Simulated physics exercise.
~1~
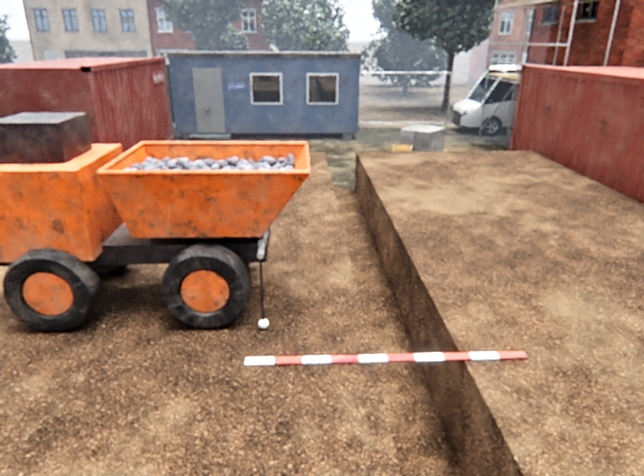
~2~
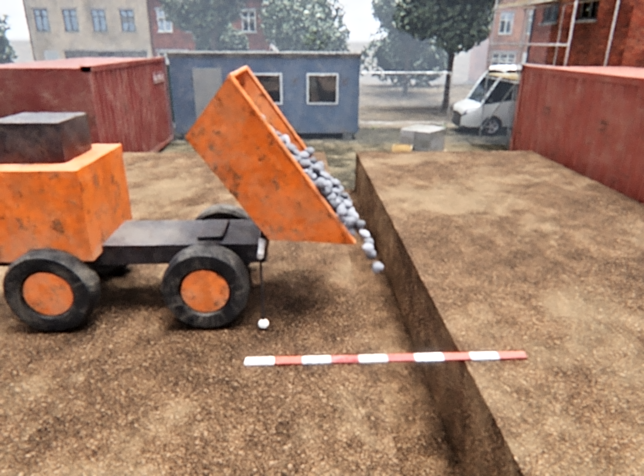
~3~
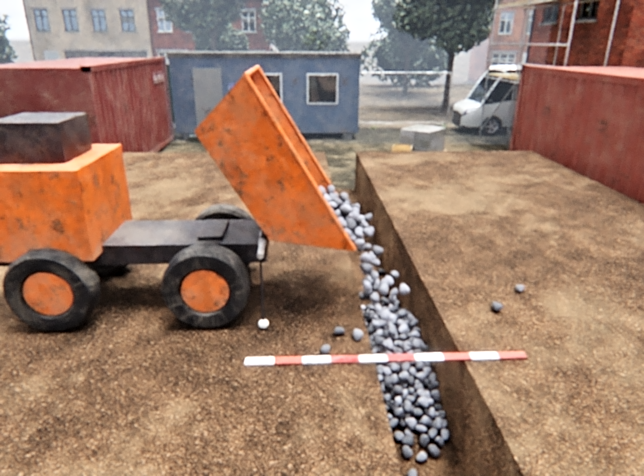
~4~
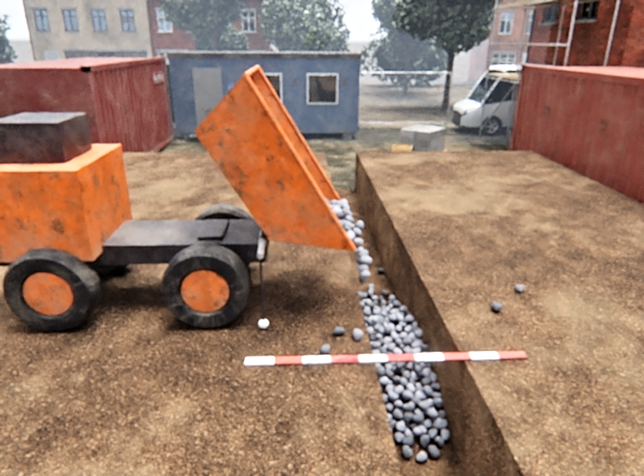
On a dirt yard with red containers, a blue cabin and a parked white van behind, an orange dumper stands at the left with its skip full of round grey stones. A trench with a striped red and white staff across it lies to its right. The skip tips steeply toward the trench, and the stones begin to slide over its lower edge. They pour down in a stream and heap up beneath the staff, while a few scatter onto the ground on both sides. At the end the skip stays raised, most stones rest in the trench, and some remain at its lip.
